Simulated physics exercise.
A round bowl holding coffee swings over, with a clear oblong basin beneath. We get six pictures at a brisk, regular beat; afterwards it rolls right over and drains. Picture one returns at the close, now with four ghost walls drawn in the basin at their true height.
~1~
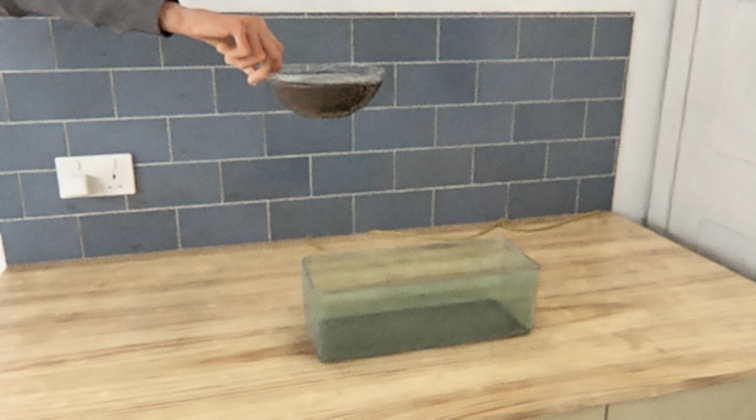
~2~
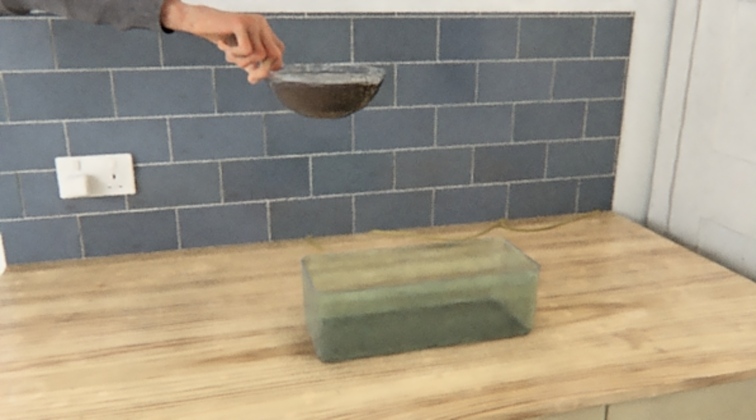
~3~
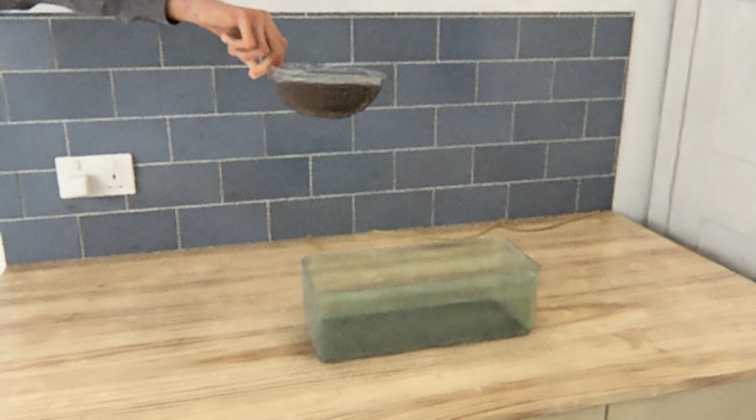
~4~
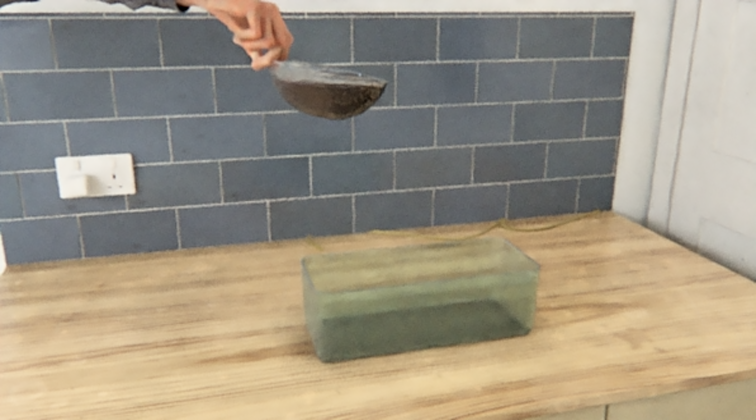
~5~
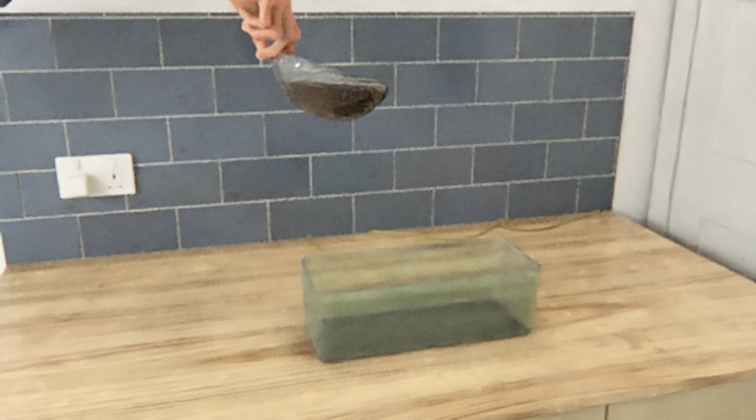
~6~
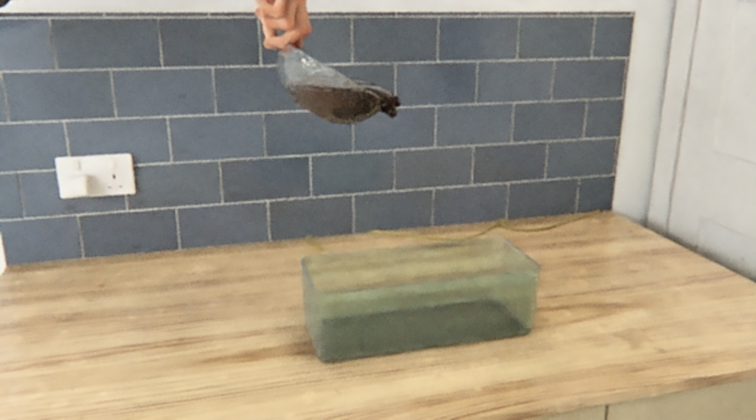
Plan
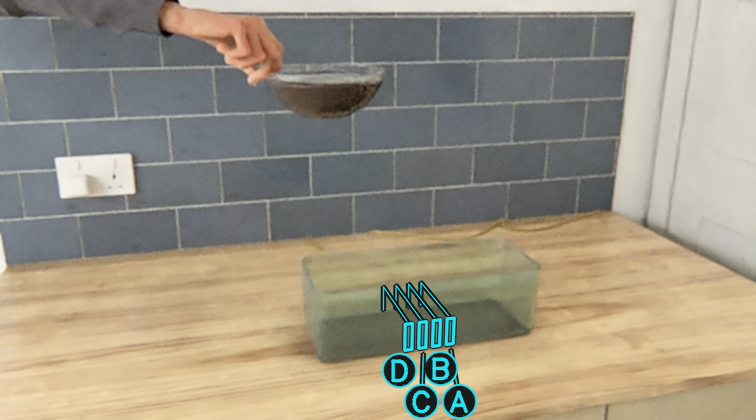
On a wooden counter by blue tiles, a hand tilting a clear bowl of dark coffee rightward above a glass basin.
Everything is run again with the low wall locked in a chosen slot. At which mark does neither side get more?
The best slot is A.
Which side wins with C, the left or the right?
The right one.
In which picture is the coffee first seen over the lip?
Picture 5.
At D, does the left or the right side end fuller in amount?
More ends on the right.
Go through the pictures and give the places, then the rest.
Upright, lip at (381, 68); basin from (317, 360) to (531, 331); nothing has left yet.
Upright, lip at (381, 69); nothing has left yet.
Tipped about 5°, lip at (382, 73); nothing has left yet.
Tipped about 12°, lip at (384, 80); nothing has left yet.
Tipped about 20°, lip at (384, 89); coffee is over the lip, down to (384, 89).
Tipped about 30°, lip at (383, 100); coffee is over the lip, down to (391, 114).
On the marked copy, A at (450, 349); B at (437, 351); C at (423, 353); D at (409, 355).
With A, about 48 % ends left of the wall and 49 % right of it; 4 % is lost outside.
With B, about 31 % ends left of the wall and 66 % right of it.
With C, about 20 % ends left of the wall and 77 % right of it; 3 % is lost outside.
With D, about 14 % ends left of the wall and 83 % right of it; 3 % is lost outside.
